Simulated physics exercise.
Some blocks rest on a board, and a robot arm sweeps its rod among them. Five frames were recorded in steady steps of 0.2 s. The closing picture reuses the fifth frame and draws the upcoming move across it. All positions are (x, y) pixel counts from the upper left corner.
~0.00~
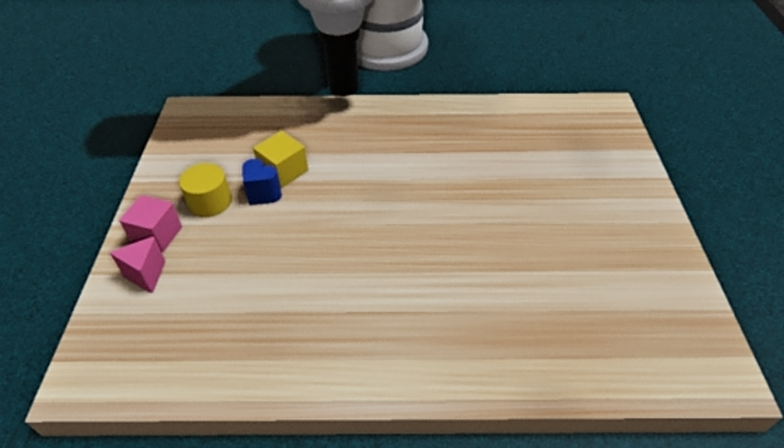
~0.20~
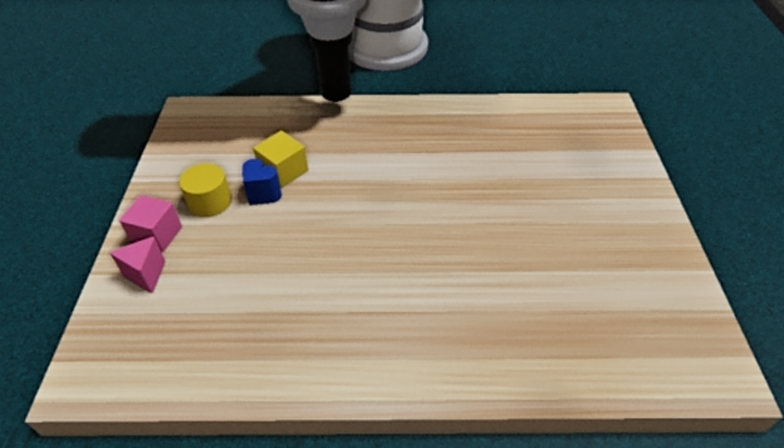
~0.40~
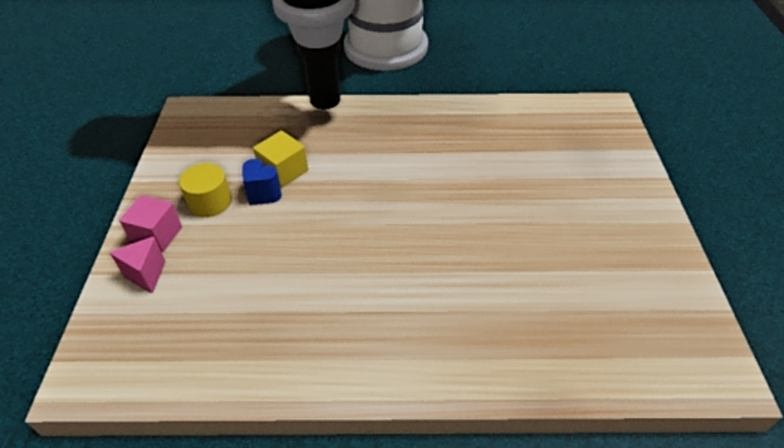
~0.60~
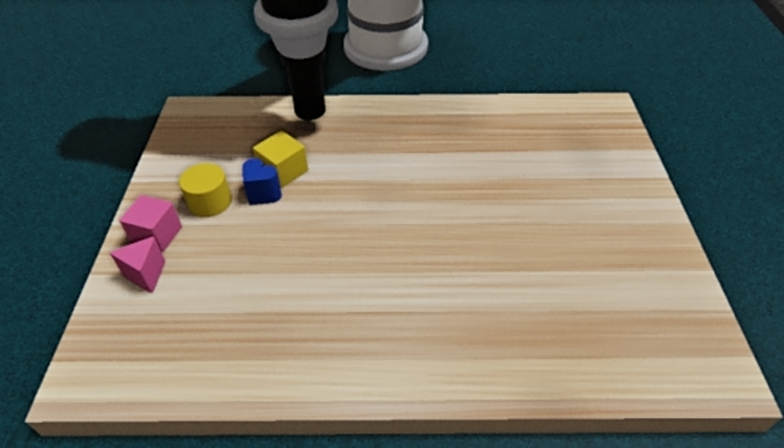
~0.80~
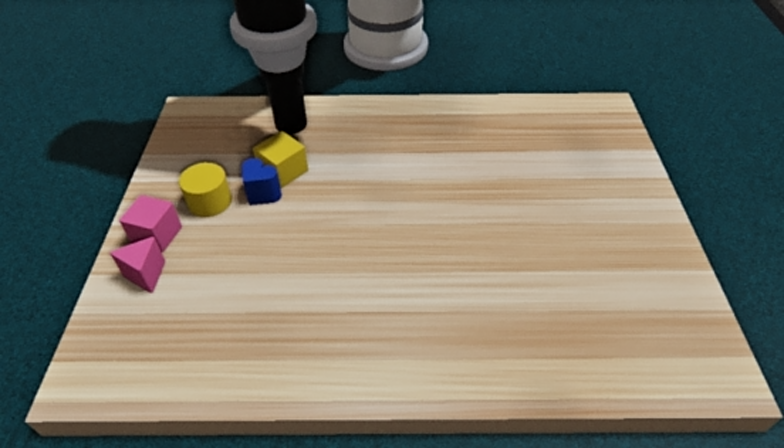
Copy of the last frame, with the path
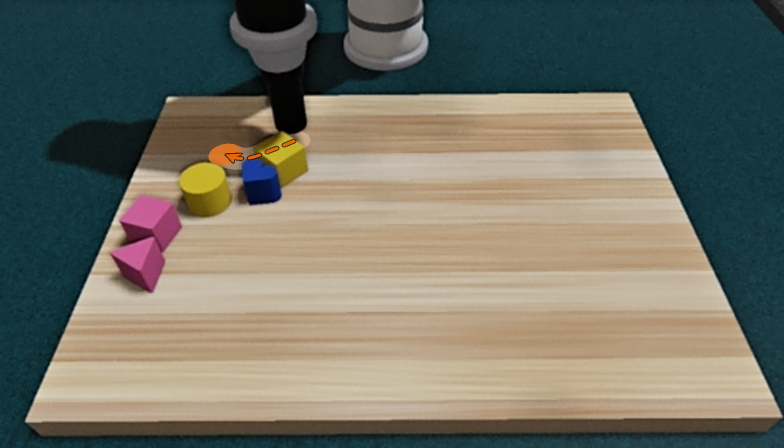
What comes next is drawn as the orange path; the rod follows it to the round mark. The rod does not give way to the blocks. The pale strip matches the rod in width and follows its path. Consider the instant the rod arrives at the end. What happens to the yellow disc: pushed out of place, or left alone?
Well, the yellow disc holds its place.
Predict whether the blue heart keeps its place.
The block moves away from its spot.
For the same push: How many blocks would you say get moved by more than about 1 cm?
It should be two.
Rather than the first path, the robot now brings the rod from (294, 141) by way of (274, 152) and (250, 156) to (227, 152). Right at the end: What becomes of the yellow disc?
Its place stays the same.
The line goes from (294, 141) through (272, 150) and (248, 158) to (225, 154).
What follows on the original path. Halfway along, rod (256, 139); blue heart (255, 179); yellow square block (269, 154), turned 40° anticlockwise.
At the end, rod (221, 138); yellow disc unmoved; blue heart (256, 181); yellow square block (266, 154), turned 50° anticlockwise.
